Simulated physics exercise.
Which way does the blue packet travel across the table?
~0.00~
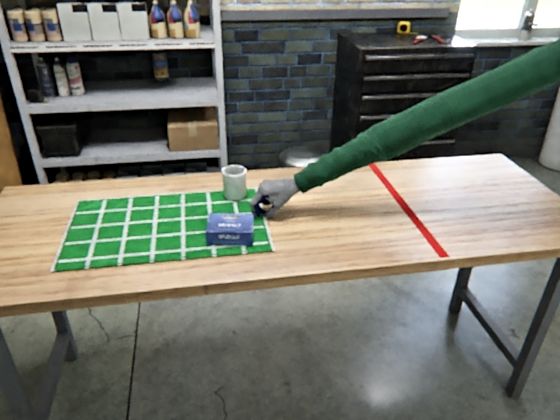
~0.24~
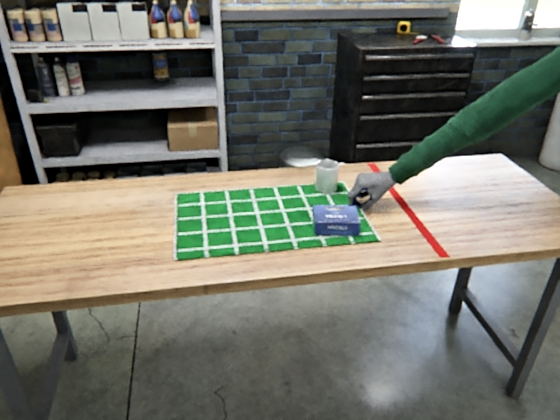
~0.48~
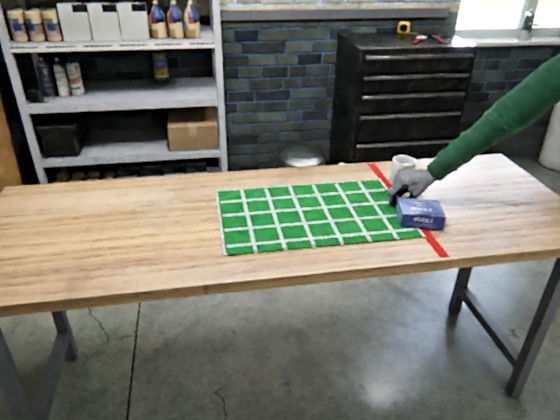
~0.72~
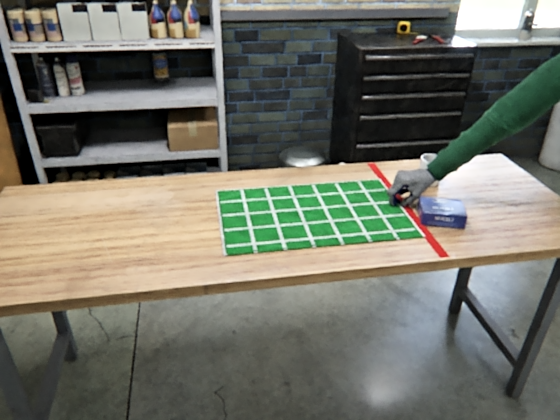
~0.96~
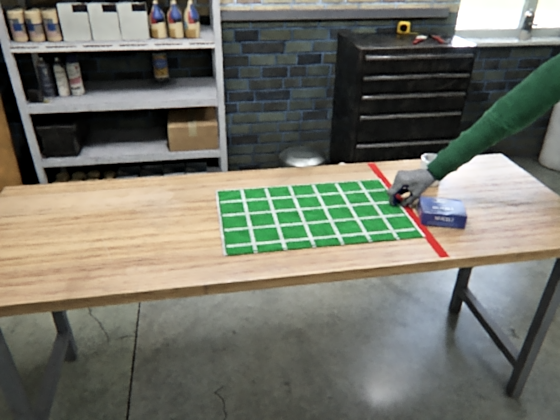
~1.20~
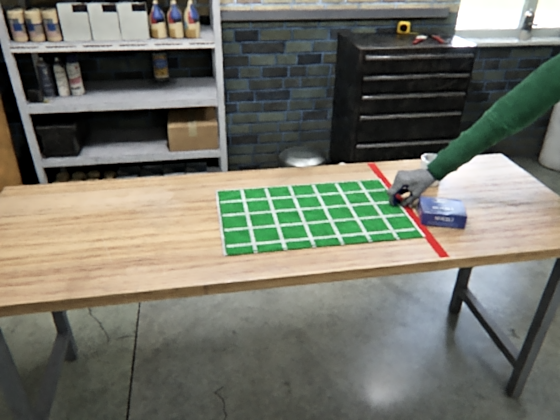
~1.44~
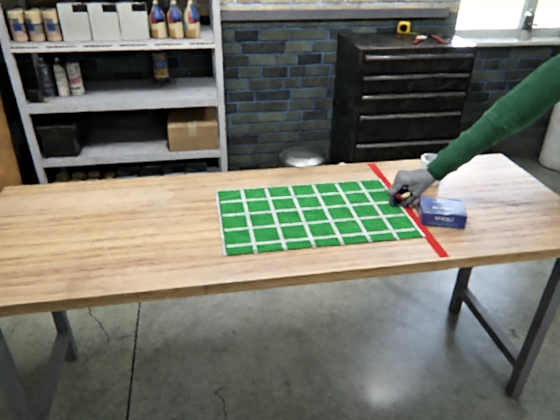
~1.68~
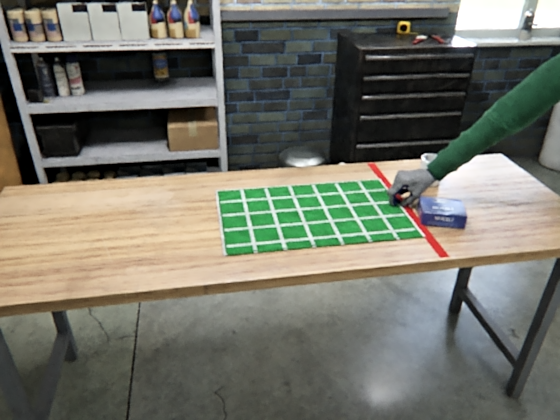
The blue packet moves to the right, riding on the green towel and then sliding off its front edge past the red tape.
